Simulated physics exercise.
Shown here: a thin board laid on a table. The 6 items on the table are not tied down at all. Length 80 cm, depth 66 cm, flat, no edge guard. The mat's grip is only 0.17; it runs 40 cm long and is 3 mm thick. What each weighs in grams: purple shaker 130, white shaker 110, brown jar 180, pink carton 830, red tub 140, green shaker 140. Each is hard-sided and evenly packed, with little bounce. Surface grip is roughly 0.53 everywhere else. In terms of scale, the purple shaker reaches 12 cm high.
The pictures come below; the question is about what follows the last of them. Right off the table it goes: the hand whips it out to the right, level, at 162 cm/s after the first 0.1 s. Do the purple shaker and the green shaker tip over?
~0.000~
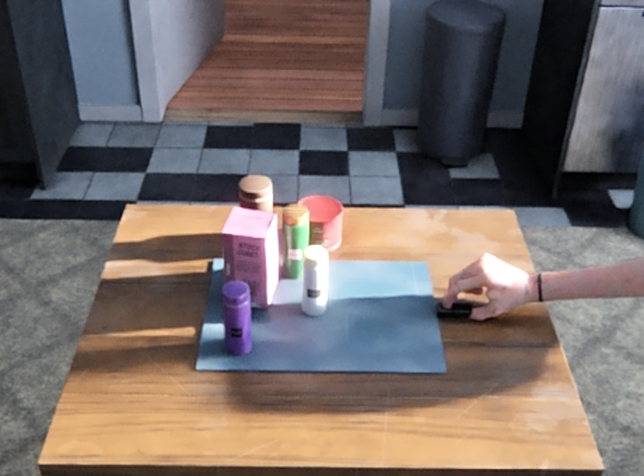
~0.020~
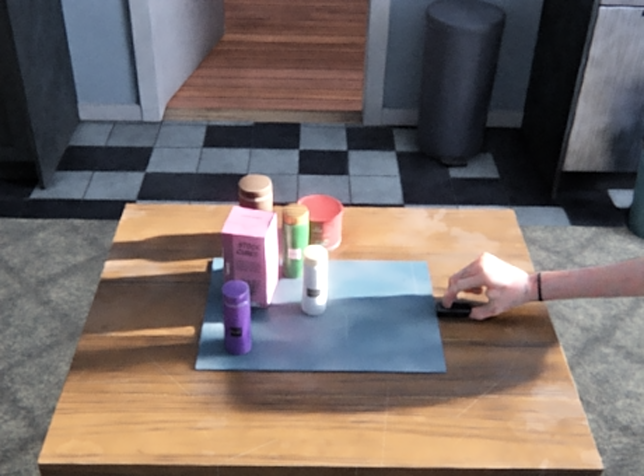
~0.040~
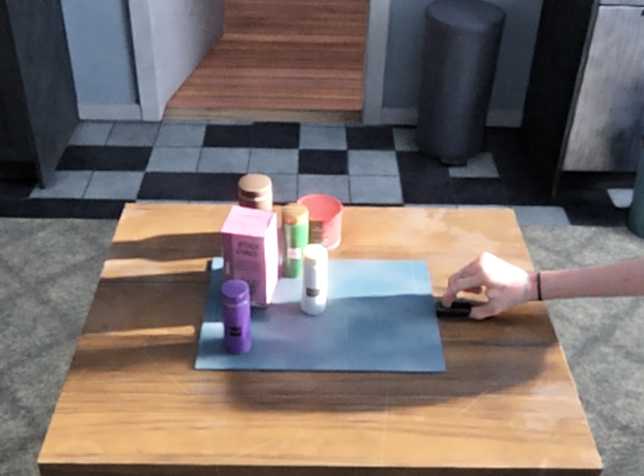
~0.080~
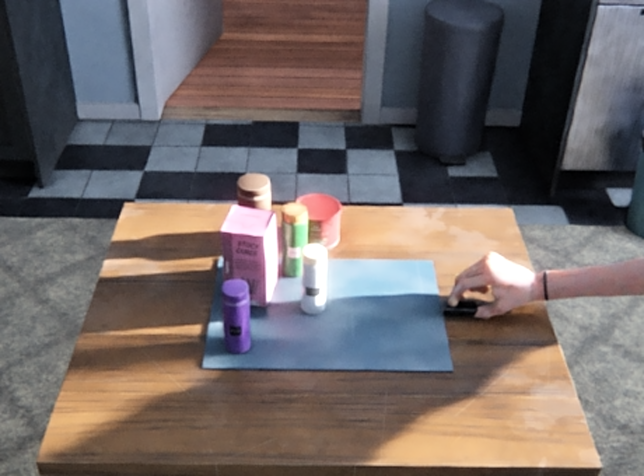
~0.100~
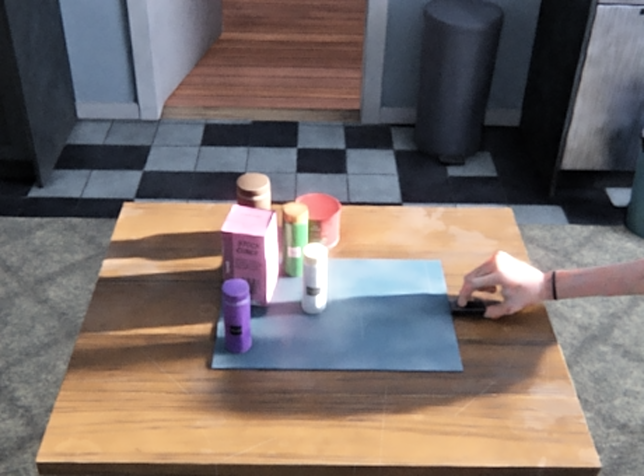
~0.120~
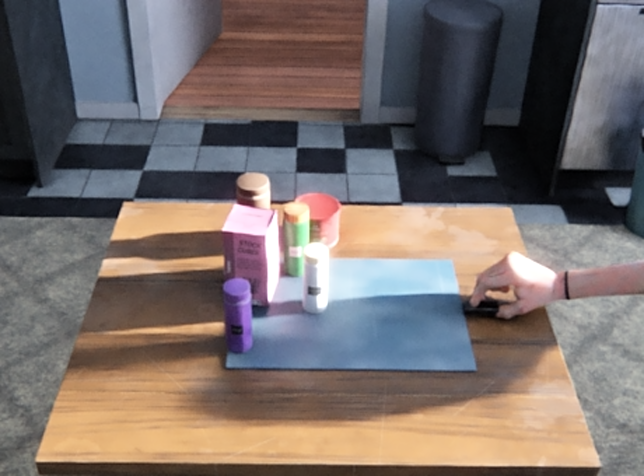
The purple shaker does not tip; the green shaker does not tip.
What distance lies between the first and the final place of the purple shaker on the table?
Displacement: Approx. 2 cm.
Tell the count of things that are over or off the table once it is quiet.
That makes 1.
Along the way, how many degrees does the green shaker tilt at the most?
No more than 10°, at the worst moment.
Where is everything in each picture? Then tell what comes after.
In the first frame, mat pulled 0 cm; purple shaker (237, 319); green shaker (295, 242).
In the second frame, mat pulled 0 cm; pink carton (251, 258); red tub (318, 223).
In the third frame, mat pulled 0 cm; white shaker (314, 280).
In the fourth frame, mat pulled 1 cm; pink carton (250, 257); red tub (317, 222).
In the fifth frame, mat pulled 3 cm; white shaker (314, 279).
In the sixth frame, mat pulled 5 cm; purple shaker (238, 316); green shaker (296, 239).
After 0.22 s, mat pulled 21 cm; purple shaker leaning 4° near (248, 317); green shaker slid 3 cm near (308, 240); pink carton slid 2 cm.
After 0.42 s, mat pulled 53 cm; green shaker leaning 9° near (318, 240); purple shaker leaning 4° near (243, 317); white shaker leaning 21°.
After 0.62 s, mat pulled 83 cm; green shaker leaning 6° near (308, 240); purple shaker slid 2 cm near (245, 318); white shaker leaning 65°.
At rest (1.6 s), tipped over on the table, white shaker; the other 5 in place, give or take 6 cm. Seen from the same camera at the end, purple shaker near (245, 318), green shaker near (312, 241).
